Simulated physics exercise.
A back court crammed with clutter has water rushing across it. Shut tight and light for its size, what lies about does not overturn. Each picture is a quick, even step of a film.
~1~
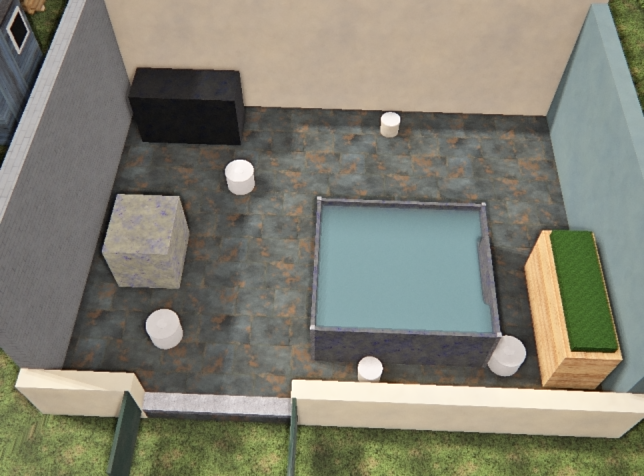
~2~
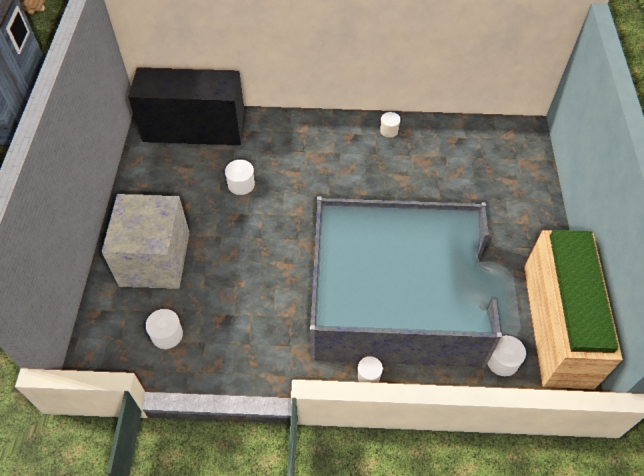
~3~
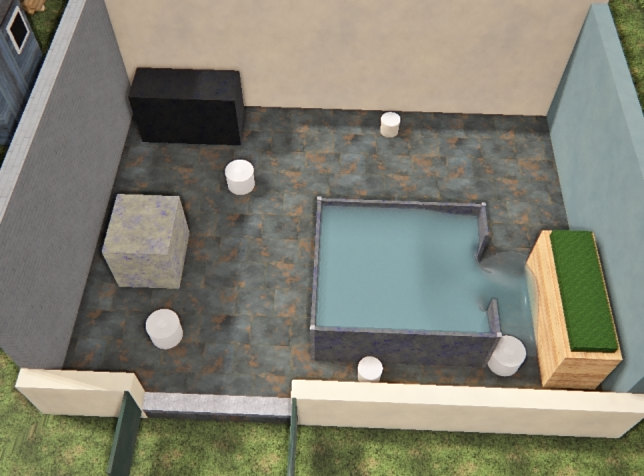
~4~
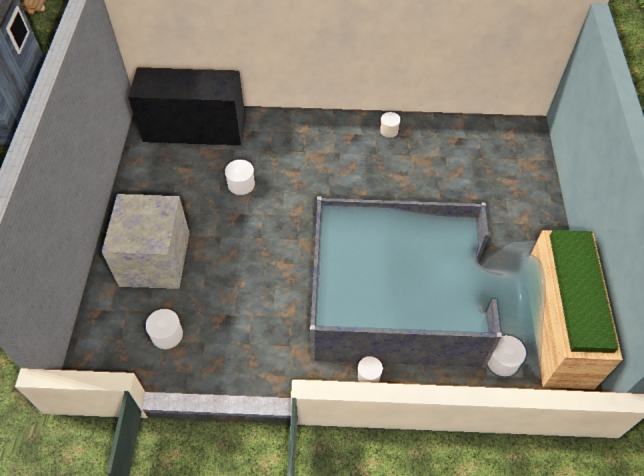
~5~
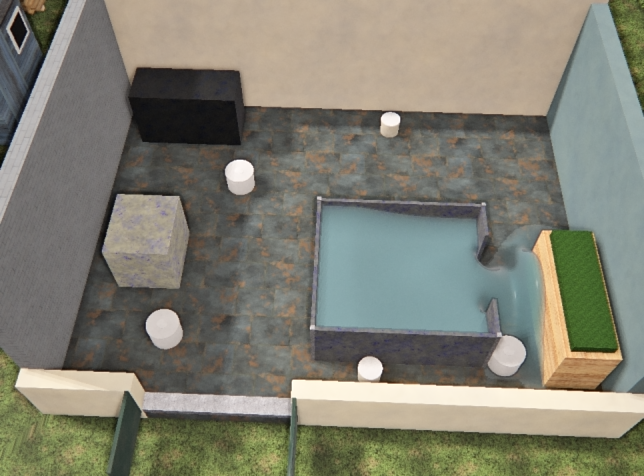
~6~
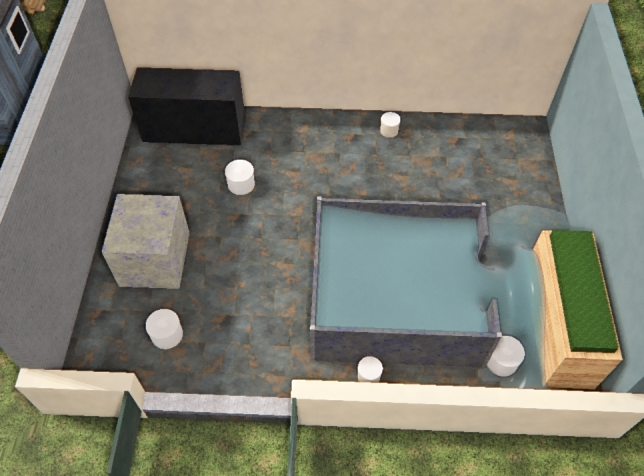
Pale blue water pours through a gap that opens in the right wall of a dark-rimmed square pool, reaches a wooden box topped with green and spreads along it both ways. The walled court, seen from high above by a still camera, has dark mottled paving edged by grass. The black block, speckled grey block and scattered white cylinders at left, back and near the pool stay put.
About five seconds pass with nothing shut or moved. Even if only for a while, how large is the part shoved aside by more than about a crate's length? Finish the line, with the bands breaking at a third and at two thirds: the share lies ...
The share lies at two thirds or above.
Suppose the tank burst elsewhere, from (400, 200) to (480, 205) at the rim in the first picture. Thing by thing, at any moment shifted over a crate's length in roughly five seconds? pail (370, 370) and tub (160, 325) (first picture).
Well, going one by one, it's distance not reached for the first and distance not reached for the second.
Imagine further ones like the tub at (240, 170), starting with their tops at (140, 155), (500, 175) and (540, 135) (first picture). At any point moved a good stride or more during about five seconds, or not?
Stays put, displaced, displaced.
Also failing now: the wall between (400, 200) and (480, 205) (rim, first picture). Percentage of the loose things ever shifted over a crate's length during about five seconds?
Roughly 60 %.
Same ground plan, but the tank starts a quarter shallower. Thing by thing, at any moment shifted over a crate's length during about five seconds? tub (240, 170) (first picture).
Best estimate: Not the full distance.
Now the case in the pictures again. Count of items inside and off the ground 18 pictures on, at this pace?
0 in total.
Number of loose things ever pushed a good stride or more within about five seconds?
The total here is 5.
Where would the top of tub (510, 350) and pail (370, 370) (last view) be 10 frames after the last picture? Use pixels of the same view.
Look around pixels (394, 371) and (247, 372).
A moment on, 0 of 5 are well off their spots; 1 afloat.
Next, 2 of 5 are well off their spots; 1 afloat.
Later, 4 of 5 are well off their spots; 0 afloat.
In the end, 5 of 5 are well off their spots, and 5 have been at some point; 3 afloat.
